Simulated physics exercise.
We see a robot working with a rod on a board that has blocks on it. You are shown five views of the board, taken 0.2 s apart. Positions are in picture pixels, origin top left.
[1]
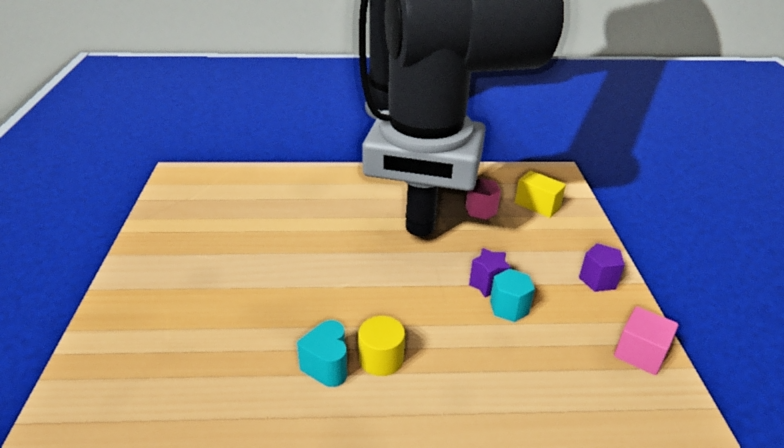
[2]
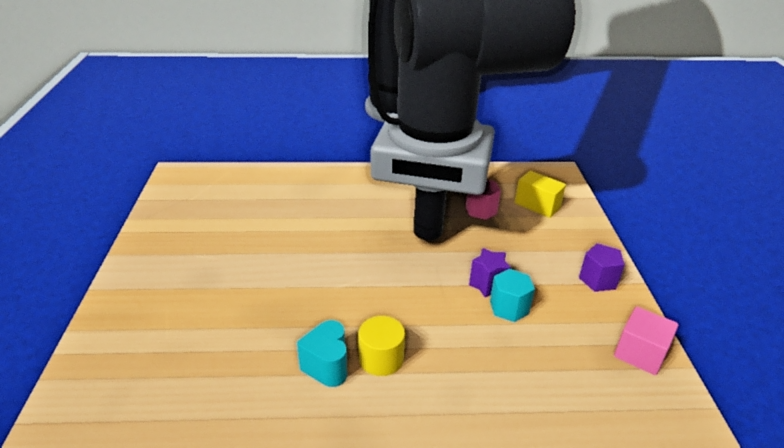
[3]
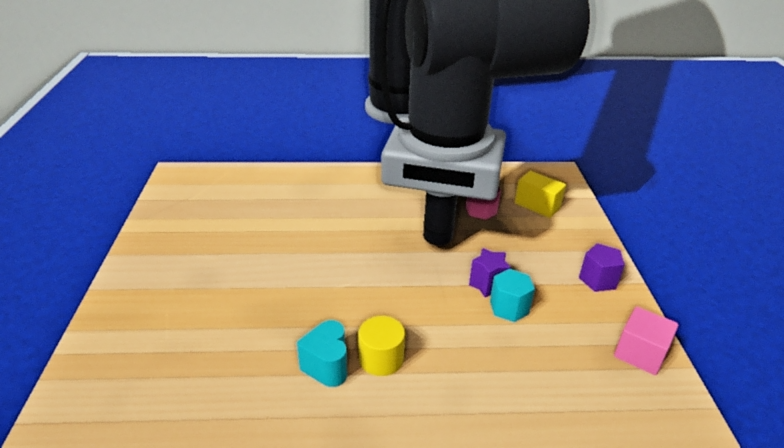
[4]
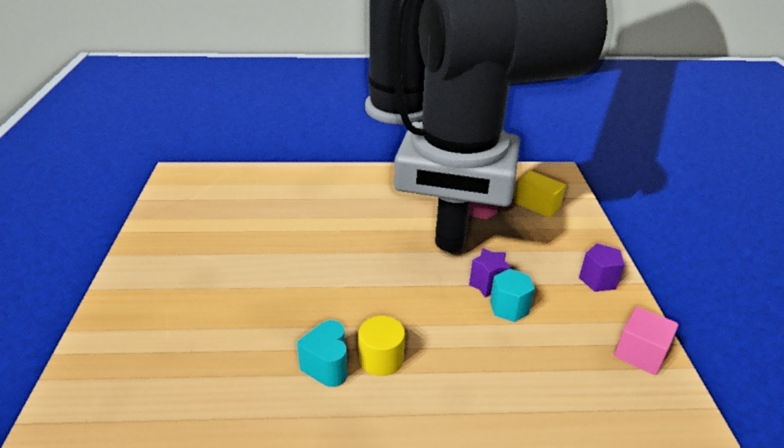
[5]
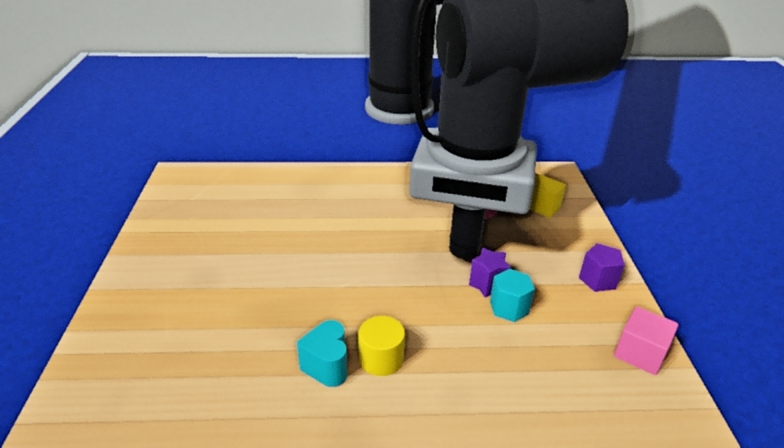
A black robot arm with a grey bracket and a short dark rod reaches over a pale striped wooden board on a blue surface, seen from the front and above. Teal and yellow blocks sit near the lower middle, a purple star touches a turquoise block right of centre, and purple, pink, yellow and dark pink blocks lie farther right. The arm moves slightly rightward and nearer, bringing the rod beside the star, while the blocks and camera stay still.
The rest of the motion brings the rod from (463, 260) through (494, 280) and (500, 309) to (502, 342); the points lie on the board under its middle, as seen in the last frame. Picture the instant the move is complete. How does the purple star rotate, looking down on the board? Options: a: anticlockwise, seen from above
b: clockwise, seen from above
Letter a.
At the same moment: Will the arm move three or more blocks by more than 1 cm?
No, it doesn't check out.
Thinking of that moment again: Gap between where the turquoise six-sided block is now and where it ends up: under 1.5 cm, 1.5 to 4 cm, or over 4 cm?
Moves over 4 cm.
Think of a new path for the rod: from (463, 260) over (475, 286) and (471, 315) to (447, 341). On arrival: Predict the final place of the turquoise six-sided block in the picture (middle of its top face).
In the picture, that point is around (541, 305).
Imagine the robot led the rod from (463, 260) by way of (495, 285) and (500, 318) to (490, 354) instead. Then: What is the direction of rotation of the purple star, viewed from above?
Rotation: Counter-clockwise.
On the path given first. One third of the way, rod at (496, 271); purple star at (517, 278); turquoise six-sided block at (530, 302), turned 20° clockwise.
Two thirds of the way, rod at (502, 300); purple star at (528, 308); turquoise six-sided block at (548, 335), turned 15° clockwise.
At the end, rod at (504, 331); purple star at (539, 339), turned 25° anticlockwise; turquoise six-sided block at (574, 361), turned 15° anticlockwise.
